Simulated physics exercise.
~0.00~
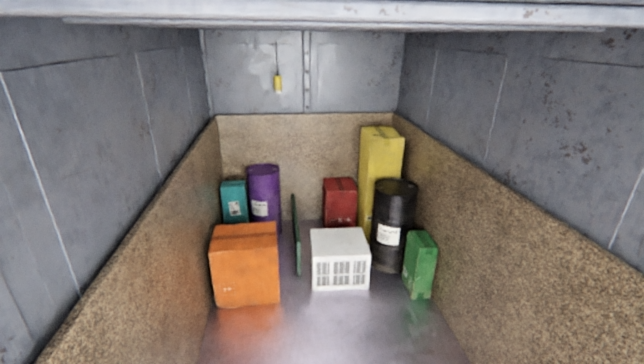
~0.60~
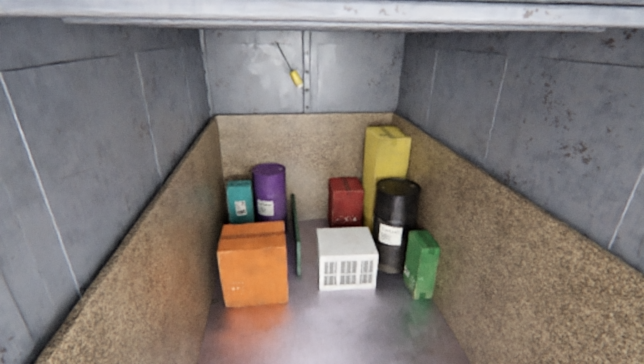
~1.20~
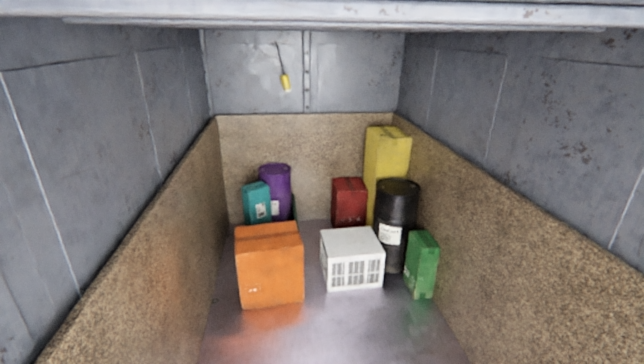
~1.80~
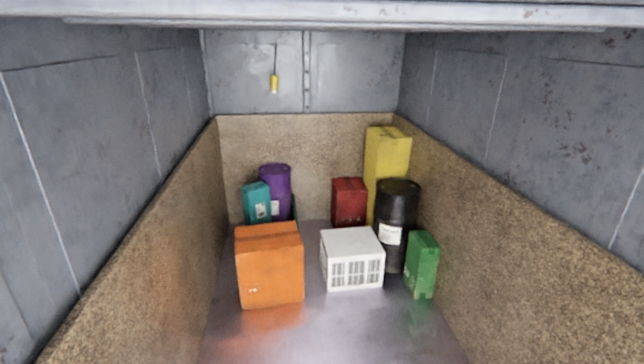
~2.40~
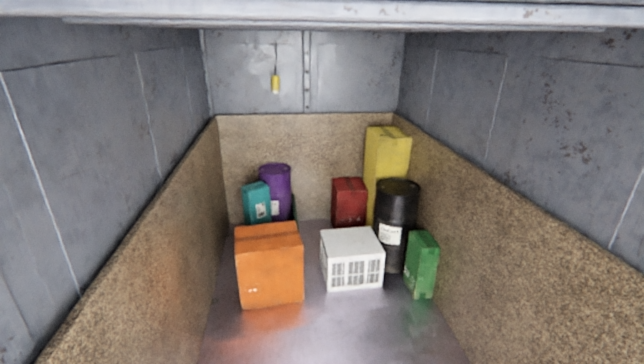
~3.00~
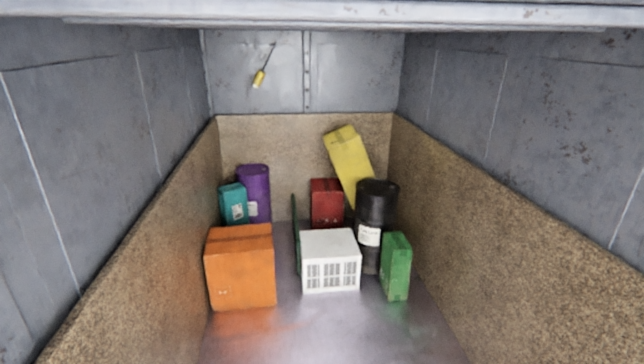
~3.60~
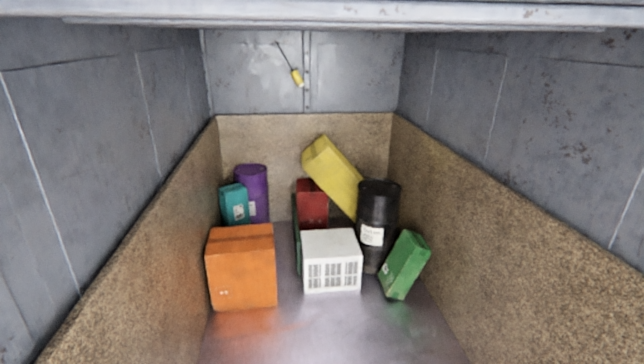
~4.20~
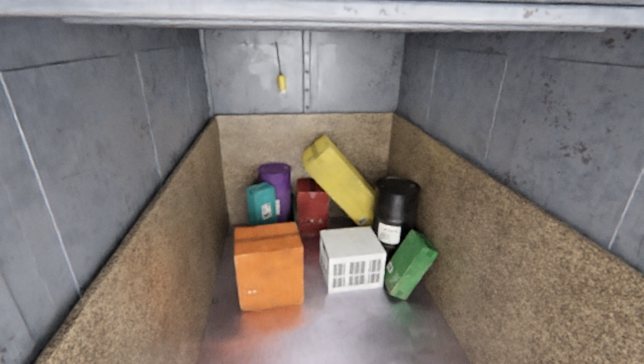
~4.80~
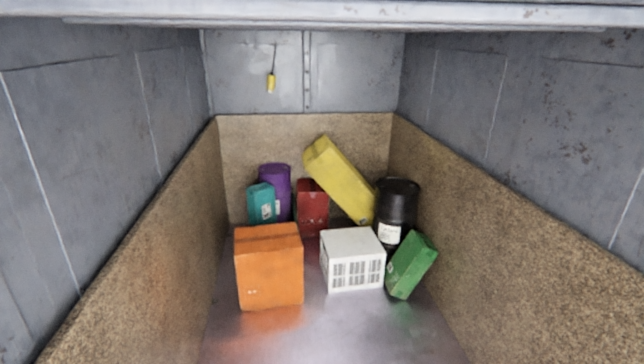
In the grey load bay of a van, boxes and drums slid right, then left as a hanging yellow lamp swung, and the tall yellow box tipped leftward; the load shifted right again, leaving the yellow box slanted over the red one and the green box leaning.
